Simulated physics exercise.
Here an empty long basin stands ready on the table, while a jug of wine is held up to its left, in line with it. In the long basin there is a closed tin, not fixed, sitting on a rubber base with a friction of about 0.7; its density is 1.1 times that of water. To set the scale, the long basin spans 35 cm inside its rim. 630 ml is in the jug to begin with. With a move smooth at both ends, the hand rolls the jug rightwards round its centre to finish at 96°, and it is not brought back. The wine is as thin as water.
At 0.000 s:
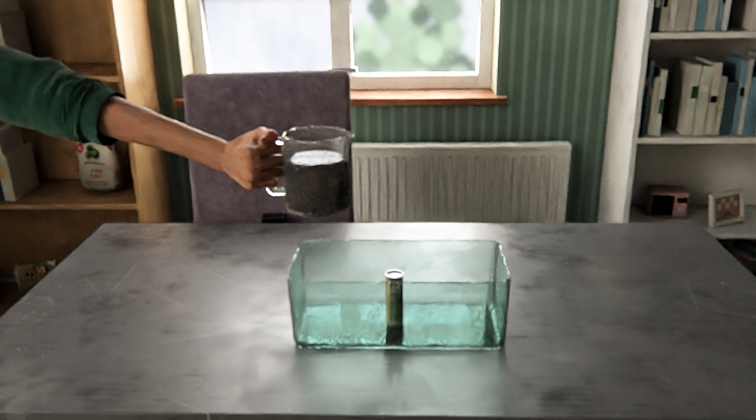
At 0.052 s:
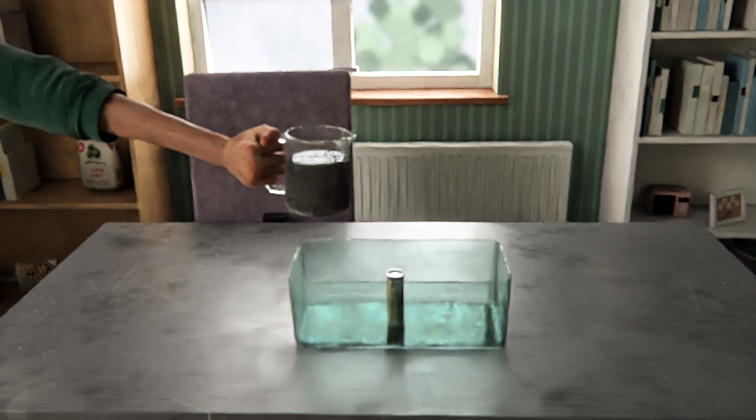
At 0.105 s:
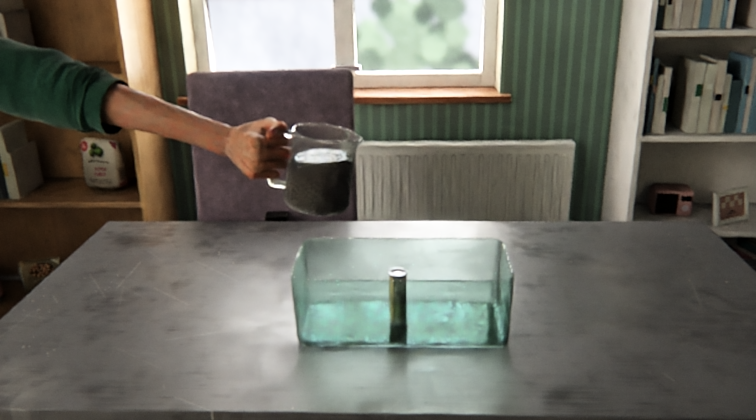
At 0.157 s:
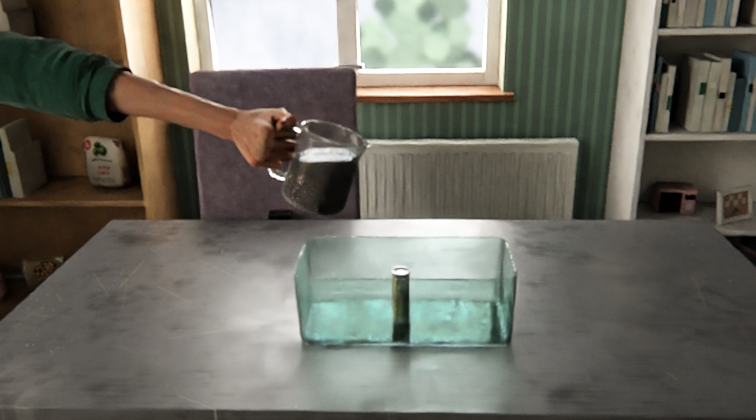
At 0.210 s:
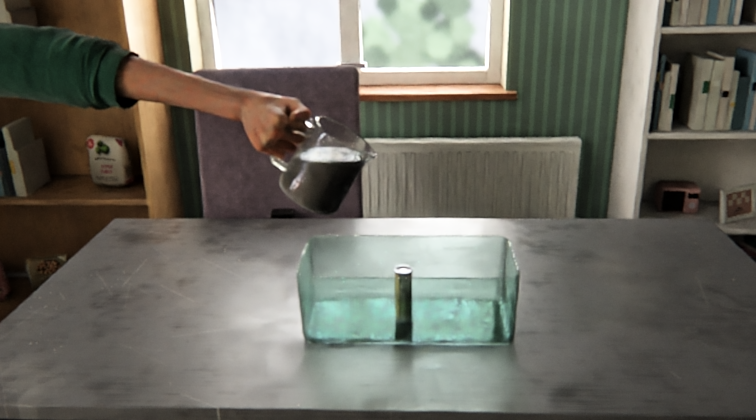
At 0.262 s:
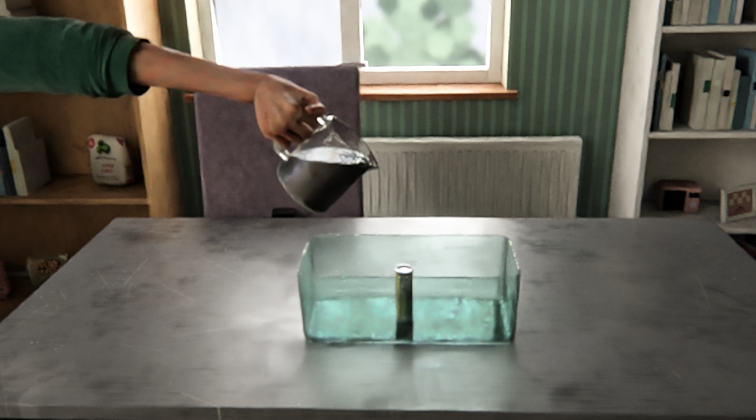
A hand tilting a glass jug of dark liquid steadily rightwards above a clear basin with a small cylinder standing inside.
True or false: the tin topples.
False.
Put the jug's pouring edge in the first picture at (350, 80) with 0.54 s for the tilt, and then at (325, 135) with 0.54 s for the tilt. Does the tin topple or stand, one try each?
First it keeps standing; then it falls.
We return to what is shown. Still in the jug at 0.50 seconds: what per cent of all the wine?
68 %.
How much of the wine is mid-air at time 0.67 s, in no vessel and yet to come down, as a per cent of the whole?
24 per cent or so.
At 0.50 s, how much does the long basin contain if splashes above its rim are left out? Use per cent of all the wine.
Near 6 in a hundred.
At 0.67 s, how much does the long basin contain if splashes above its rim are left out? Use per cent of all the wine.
Value: Approx. 46 %.
By 0.50 s the tilt is 94° and 68 per cent is still to pour; the tin stands where it began.
By 0.67 s the tilt is 96° and 30 per cent is still to pour; the tin stands where it began.
By 0.85 s the tilt is 96° and 14 per cent is still to pour; the tin stands where it began.
By 1.04 s the tilt is 96° and 7 per cent is still to pour; the tin stands where it began.
At rest the tin stands where it began.
